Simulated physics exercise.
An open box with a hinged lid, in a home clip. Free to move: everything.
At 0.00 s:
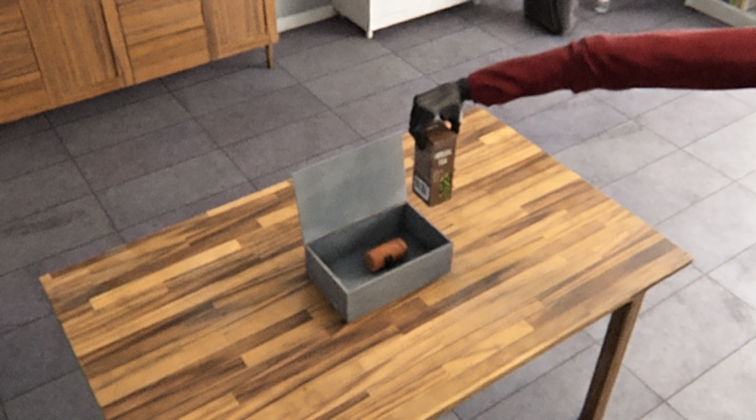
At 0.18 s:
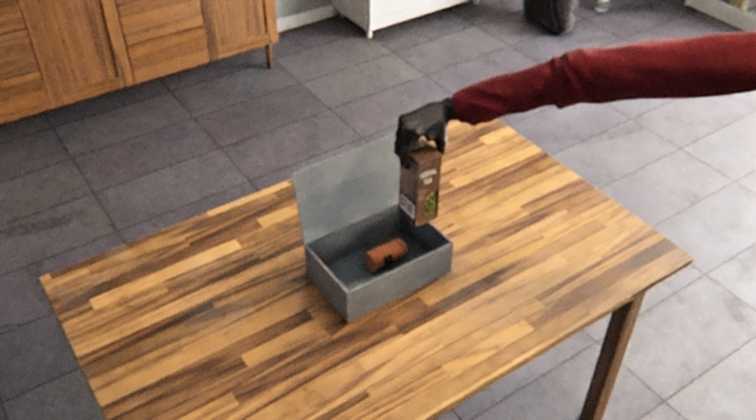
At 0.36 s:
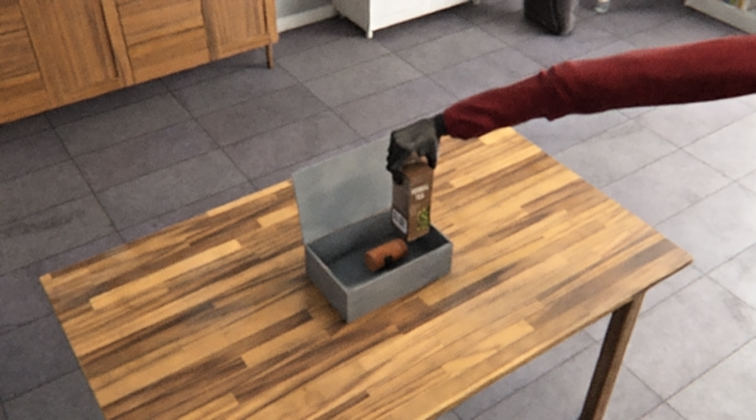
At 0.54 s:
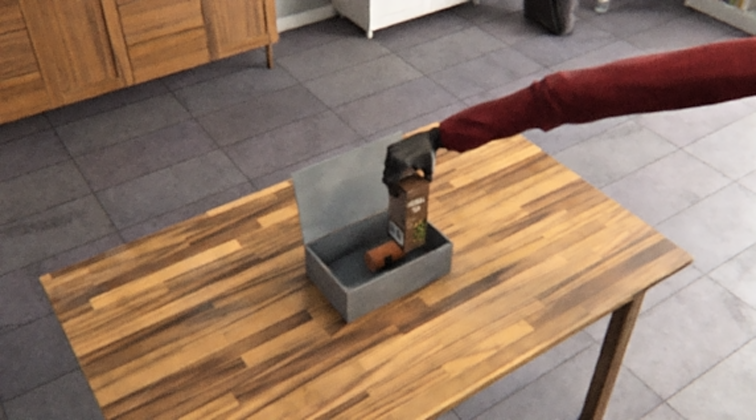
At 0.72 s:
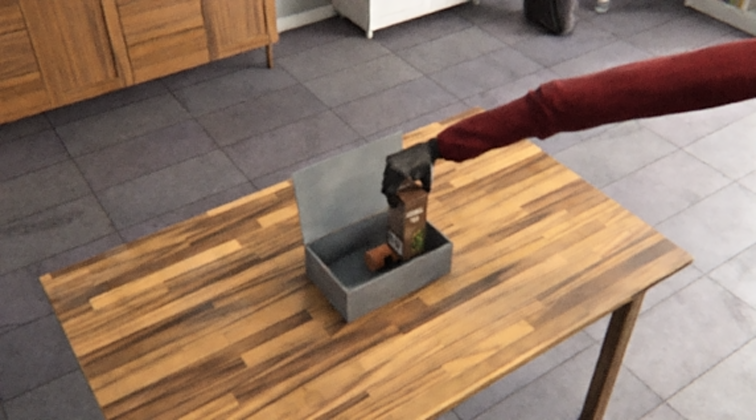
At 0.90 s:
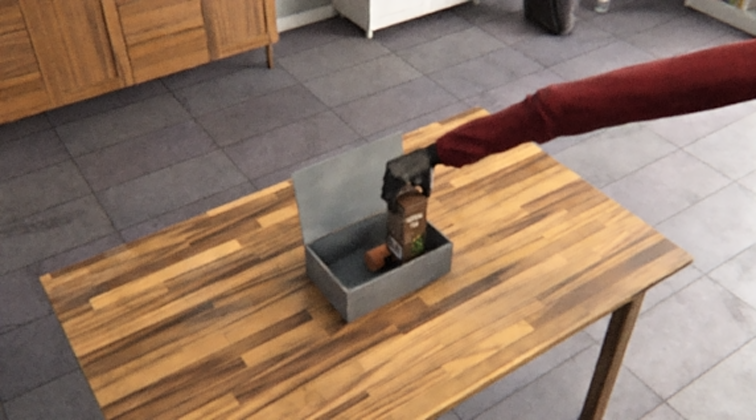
A gloved hand carries a brown carton left and lowers it into an open gray box.
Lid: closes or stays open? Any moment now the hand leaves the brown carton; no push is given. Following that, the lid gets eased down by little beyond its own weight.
Stays open.
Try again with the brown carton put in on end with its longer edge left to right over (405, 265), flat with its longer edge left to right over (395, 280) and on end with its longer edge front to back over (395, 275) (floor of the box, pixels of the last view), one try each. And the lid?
Case one lid open, case two lid shut, case three lid open.
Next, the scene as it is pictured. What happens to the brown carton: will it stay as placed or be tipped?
Well, it ends up skewed.
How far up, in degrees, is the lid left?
I'd put it at roughly 30°.
After 2.00 s, lid starting down; brown carton turned 47° from how it was put near (410, 242); orange shaker shifted about its own width.
After 2.70 s, lid 41° above the rim; brown carton turned 47° from how it was put near (410, 242); orange shaker shifted about its own width.
In the end (6.5 s), lid 28° above the rim; toppled in the box, brown carton; moved from the start, orange shaker. At the end, from the last picture's camera, brown carton near (410, 241).
